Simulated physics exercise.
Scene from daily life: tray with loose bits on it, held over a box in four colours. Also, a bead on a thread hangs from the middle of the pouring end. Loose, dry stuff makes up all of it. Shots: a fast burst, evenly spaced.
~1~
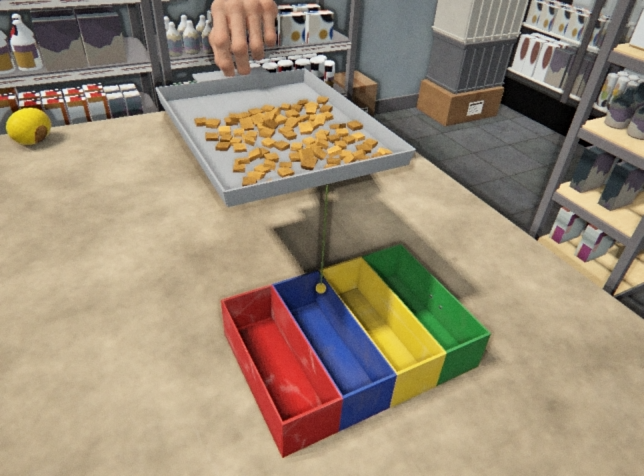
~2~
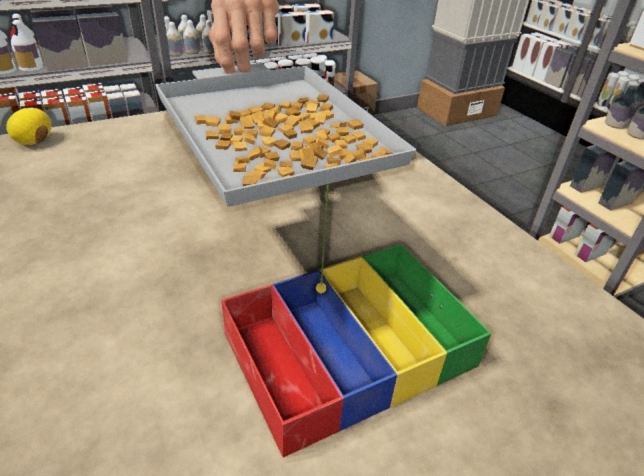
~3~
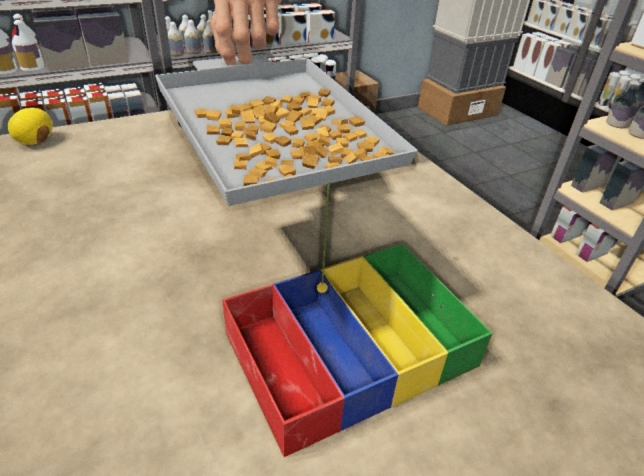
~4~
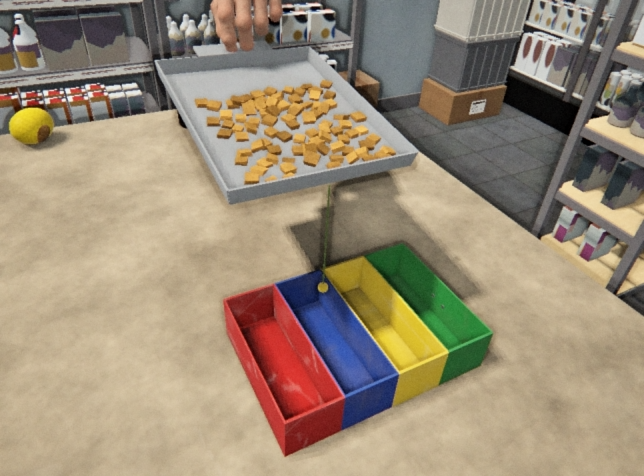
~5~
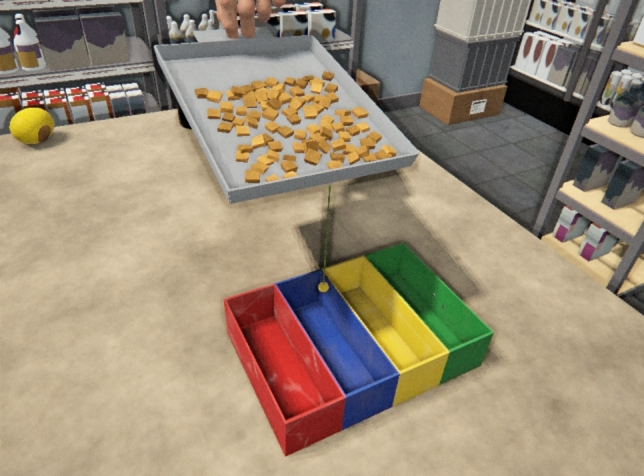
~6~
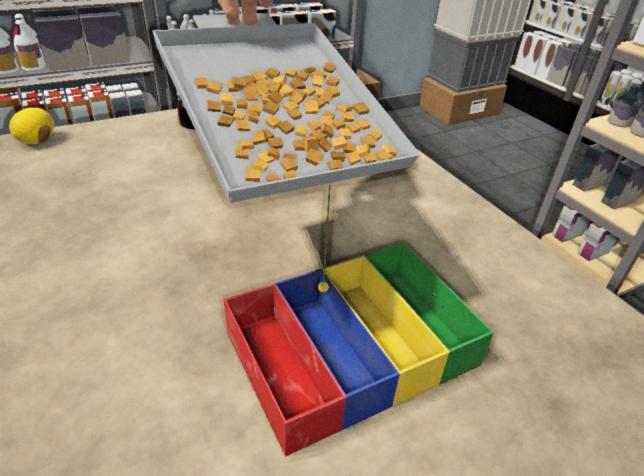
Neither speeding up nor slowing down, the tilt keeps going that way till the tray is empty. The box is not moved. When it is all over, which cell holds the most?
The yellow cell holds the most.
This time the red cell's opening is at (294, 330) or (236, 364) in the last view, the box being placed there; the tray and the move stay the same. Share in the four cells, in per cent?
First 100 %, then 90 %.
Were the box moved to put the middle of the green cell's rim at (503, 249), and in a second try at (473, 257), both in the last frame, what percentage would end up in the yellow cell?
Roughly 0 per cent, and 0 per cent.
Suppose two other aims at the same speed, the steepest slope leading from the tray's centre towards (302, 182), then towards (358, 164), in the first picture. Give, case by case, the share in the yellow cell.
The share is 20 per cent in the first and 40 per cent in the second.
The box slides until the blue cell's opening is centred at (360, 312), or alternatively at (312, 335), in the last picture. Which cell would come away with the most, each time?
The yellow one, then the green one.
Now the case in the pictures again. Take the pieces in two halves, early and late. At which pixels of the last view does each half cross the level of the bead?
Around (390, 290), followed by around (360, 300).
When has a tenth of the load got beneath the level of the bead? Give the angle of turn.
The tilt is near 90° by then.
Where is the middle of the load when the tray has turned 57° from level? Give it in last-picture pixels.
(342, 141).
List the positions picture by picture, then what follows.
Corners of the pouring end at (226, 189) and (411, 149), level; middle of the load at (290, 136), cereal squares; bead on its thread at (321, 288); red cell at (312, 424); blue cell at (368, 399); yellow cell at (418, 377); green cell at (464, 356), in the first picture.
Corners of the pouring end at (227, 189) and (412, 149), level; middle of the load at (290, 134), in the second picture.
Corners of the pouring end at (228, 188) and (413, 149), tipped barely, lowest at the right corner; middle of the load at (291, 131), in the third picture.
Corners of the pouring end at (230, 188) and (414, 150), tipped a little, lowest at the right corner; middle of the load at (293, 125), in the fourth picture.
Corners of the pouring end at (231, 188) and (415, 152), tipped a little, lowest at the right corner; middle of the load at (294, 120), in the fifth picture.
Corners of the pouring end at (232, 188) and (416, 153), tipped clearly, lowest at the right corner; middle of the load at (295, 114); red cell at (315, 423); blue cell at (370, 398); yellow cell at (421, 375); green cell at (467, 355), in the sixth picture.
Soon, tray tipped steeply; all on the tray.
A while on, tray tipped right over; most on the tray; a small part in the yellow cell; a small part in the blue cell; a stray few in the green cell; a stray few falling or outside the box.
Towards the end, tray tipped past a quarter turn; about half in the yellow cell; about a quarter in the blue cell; about a quarter in the green cell; a small part in the red cell; a stray few falling or outside the box.
Finally, tray tipped past a quarter turn; about half in the yellow cell; about a quarter in the blue cell; about a quarter in the green cell; a small part in the red cell; a stray few outside the box.
